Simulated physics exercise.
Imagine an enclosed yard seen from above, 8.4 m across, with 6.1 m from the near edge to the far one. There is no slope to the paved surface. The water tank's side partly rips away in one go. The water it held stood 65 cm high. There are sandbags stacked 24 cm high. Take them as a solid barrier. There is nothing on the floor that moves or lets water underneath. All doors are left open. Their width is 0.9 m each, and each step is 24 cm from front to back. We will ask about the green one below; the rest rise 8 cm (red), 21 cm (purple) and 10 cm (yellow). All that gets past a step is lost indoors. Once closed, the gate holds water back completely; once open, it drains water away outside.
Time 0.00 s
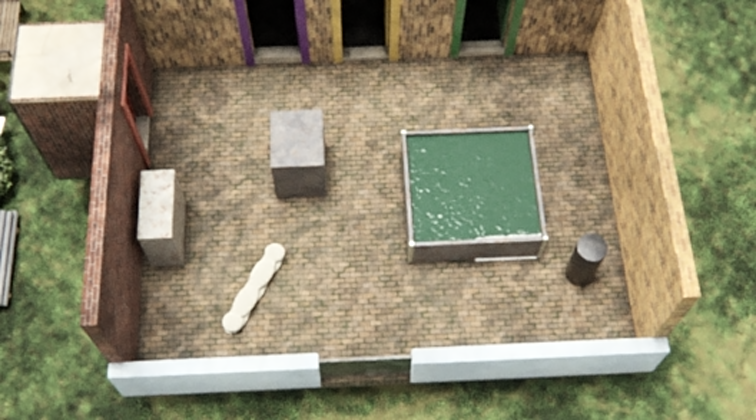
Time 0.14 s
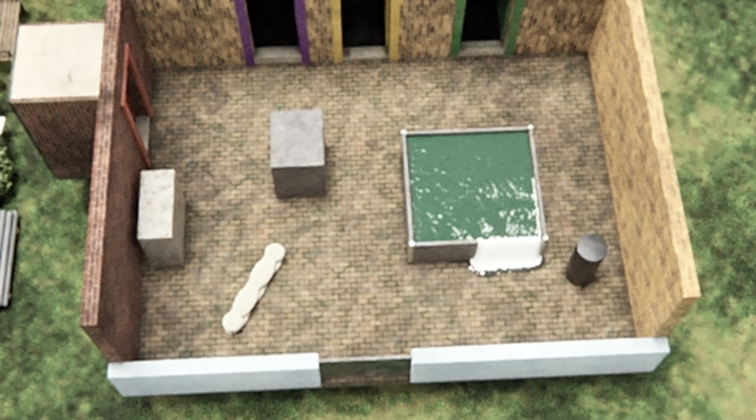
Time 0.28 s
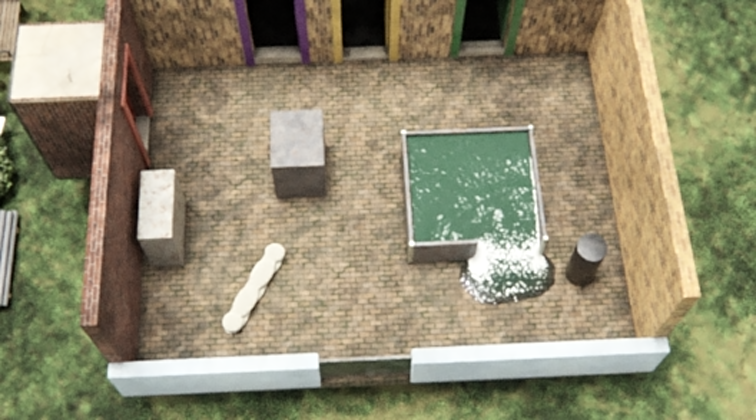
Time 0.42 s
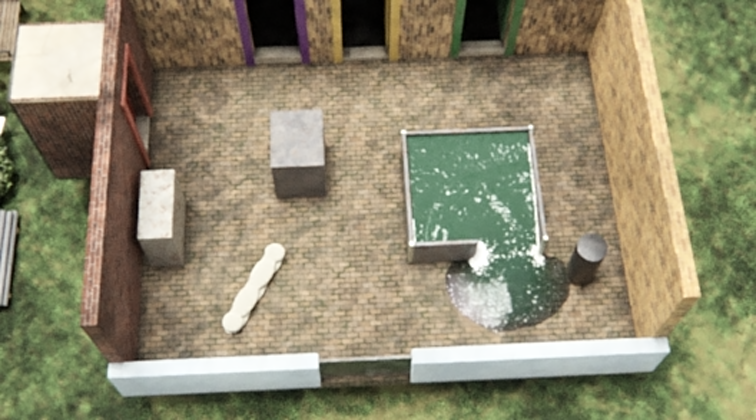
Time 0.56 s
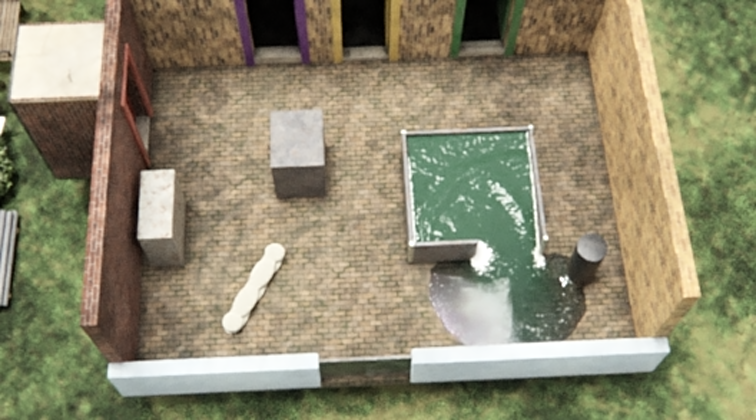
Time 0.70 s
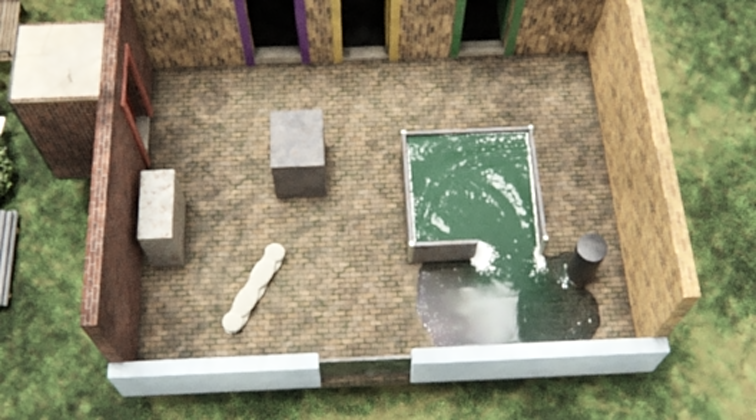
A square tank of green water opening at its front right side, foaming water pouring out and spreading across the paved yard.
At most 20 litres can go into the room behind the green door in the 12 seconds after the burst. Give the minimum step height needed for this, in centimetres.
Roughly 7 centimetres.
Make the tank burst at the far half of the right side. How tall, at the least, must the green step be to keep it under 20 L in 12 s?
Roughly 7.5 cm.
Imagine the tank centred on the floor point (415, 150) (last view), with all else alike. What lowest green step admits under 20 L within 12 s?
In this case, 7.0 cm or so.
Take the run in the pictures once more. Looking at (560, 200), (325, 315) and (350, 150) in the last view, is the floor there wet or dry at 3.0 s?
In the order asked: Soaked, soaked, untouched.
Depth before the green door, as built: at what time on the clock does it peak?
Around 5.0 s, give or take.
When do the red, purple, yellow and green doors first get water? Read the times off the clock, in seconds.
Red 6.5 seconds, purple 7.0 seconds, yellow 5.5 seconds, green 4.0 seconds.
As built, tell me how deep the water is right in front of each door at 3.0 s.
Red door 0 cm, purple door 0 cm, yellow door 0 cm, green door 0 cm.
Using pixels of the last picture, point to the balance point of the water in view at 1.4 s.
(487, 235), roughly.
After 1.4 s water covers 10 % of the floor, deepest (52 cm) near (633, 353); it has not reached the green door.
After 3.0 s water covers 35 % of the floor, deepest (34 cm) near (622, 354); it has not reached the green door.
After 12.0 s water covers 95 % of the floor, deepest (11 cm) near (150, 132); 7 cm at the green door, 0 litres in over its 15 cm step.
At the green door as built, the water arrived by 4.2 s and peaked near 10 cm at 5.2 s.
Run again over the same 12 s with other heights there, 34 litres in over 6 cm, 11 litres over 8 cm. The limit of 20 litres is kept from about 7 cm up.
